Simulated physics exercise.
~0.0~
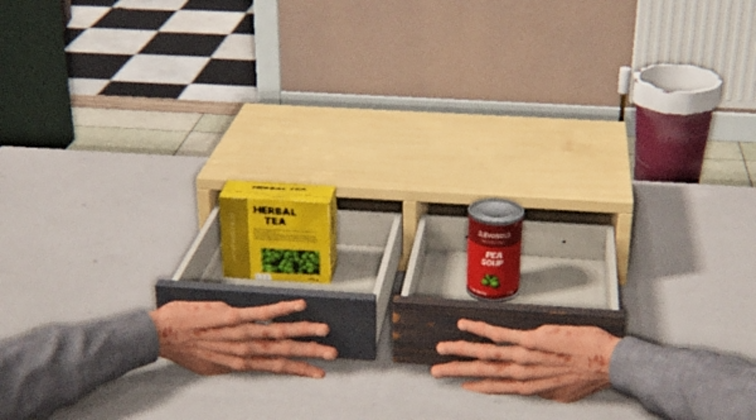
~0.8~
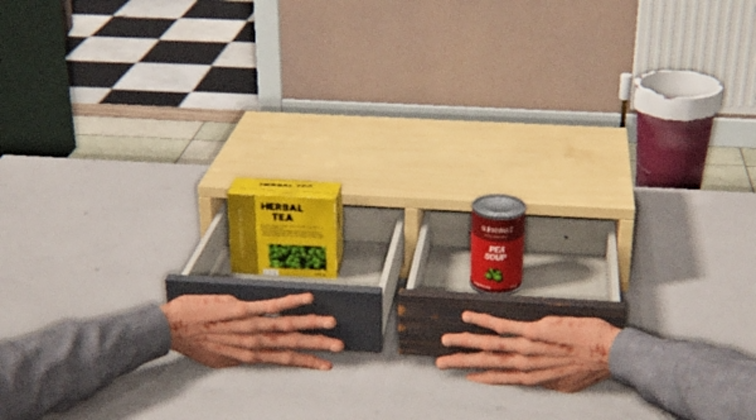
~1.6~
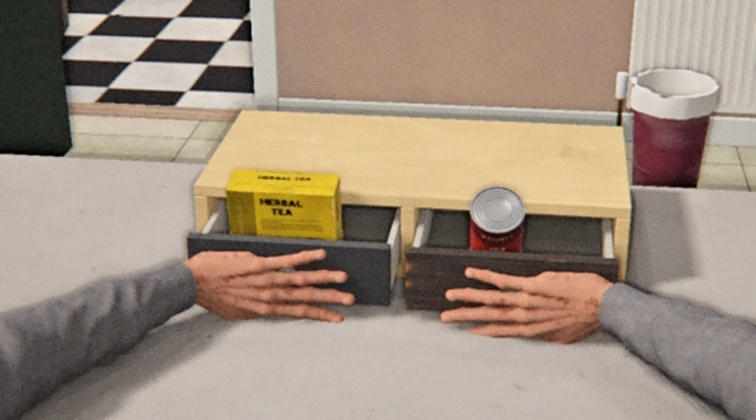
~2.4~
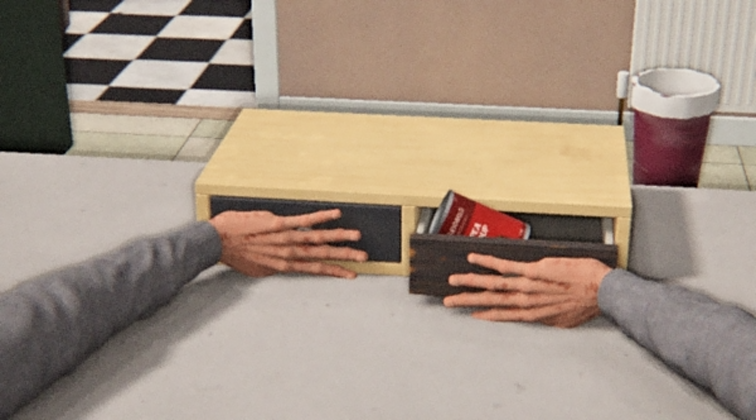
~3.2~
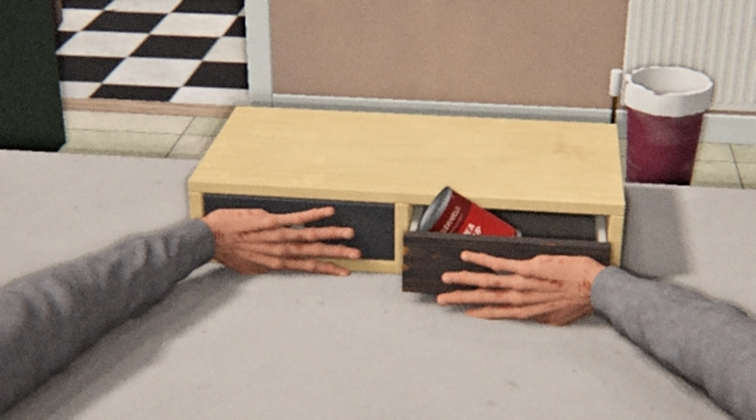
Two hands push the drawers in; the left shuts, but a tipped red tin keeps showing in the right, still ajar.
